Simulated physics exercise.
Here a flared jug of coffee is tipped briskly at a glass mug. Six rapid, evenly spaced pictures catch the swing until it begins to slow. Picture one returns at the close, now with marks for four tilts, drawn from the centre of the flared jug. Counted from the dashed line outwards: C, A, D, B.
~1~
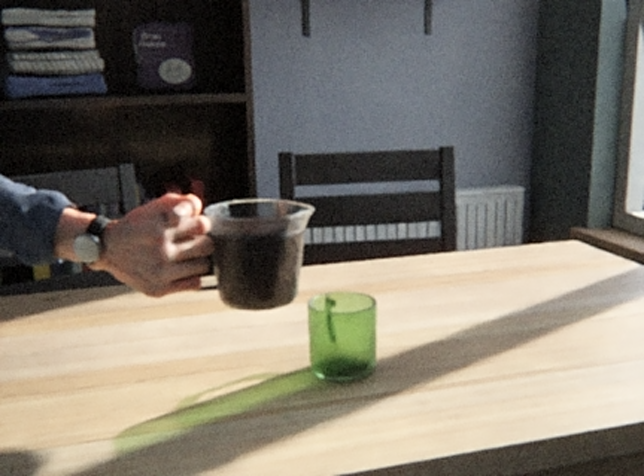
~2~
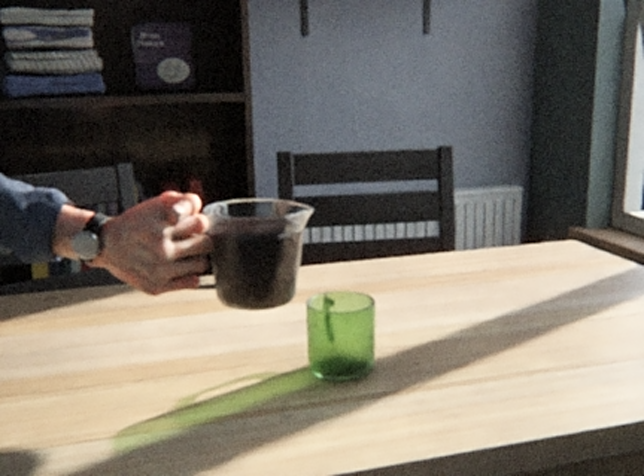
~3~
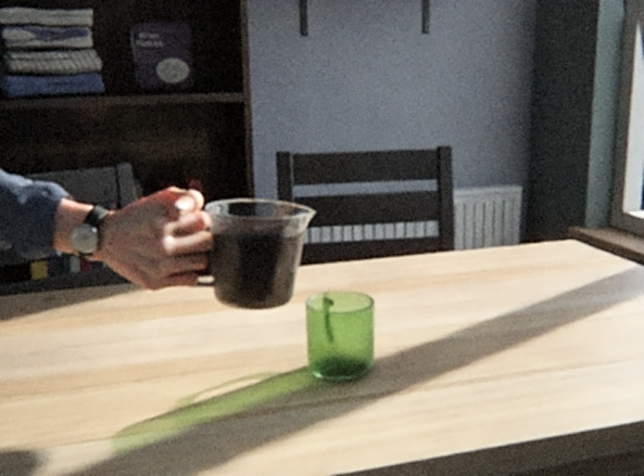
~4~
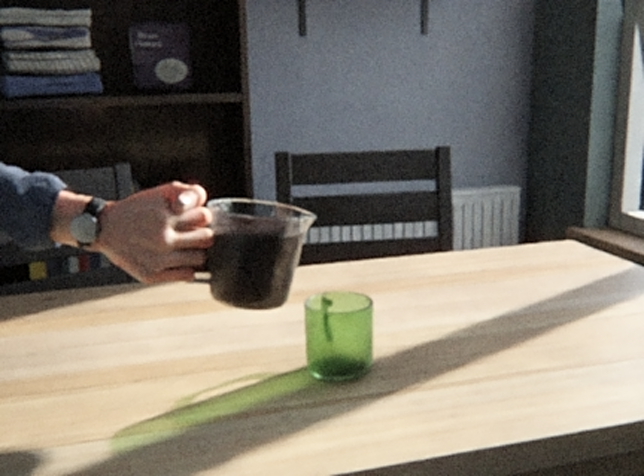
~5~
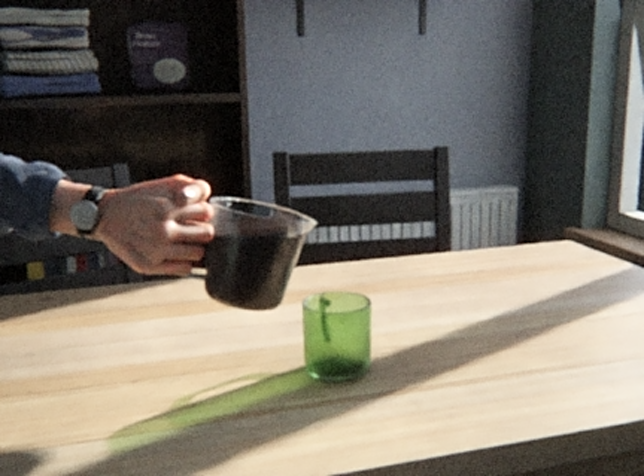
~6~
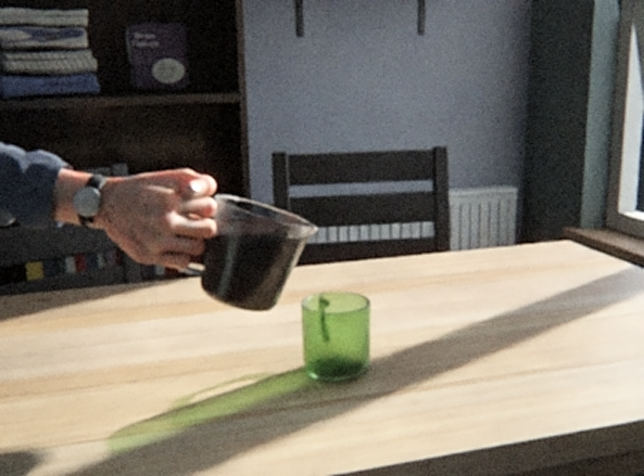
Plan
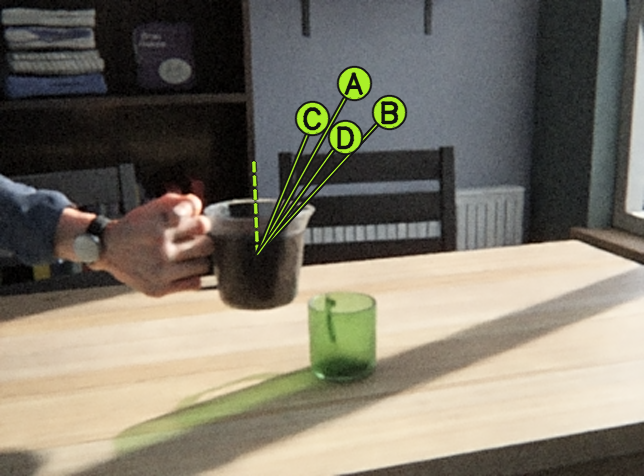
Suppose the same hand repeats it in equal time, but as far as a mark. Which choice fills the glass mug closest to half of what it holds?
Line B.
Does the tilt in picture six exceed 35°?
No.
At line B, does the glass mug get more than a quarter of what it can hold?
Yes, it does.
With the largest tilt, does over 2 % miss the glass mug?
No.
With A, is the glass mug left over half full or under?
Under half.
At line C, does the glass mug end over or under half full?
Under.
On the marked copy, A at (345, 98); B at (376, 124); C at (307, 134); D at (333, 150).
With A, the glass mug ends with about 20 % of what it can hold.
With B, the glass mug ends with about 50 % of what it can hold.
With C, the glass mug ends with about 8 % of what it can hold.
With D, the glass mug ends with about 34 % of what it can hold.
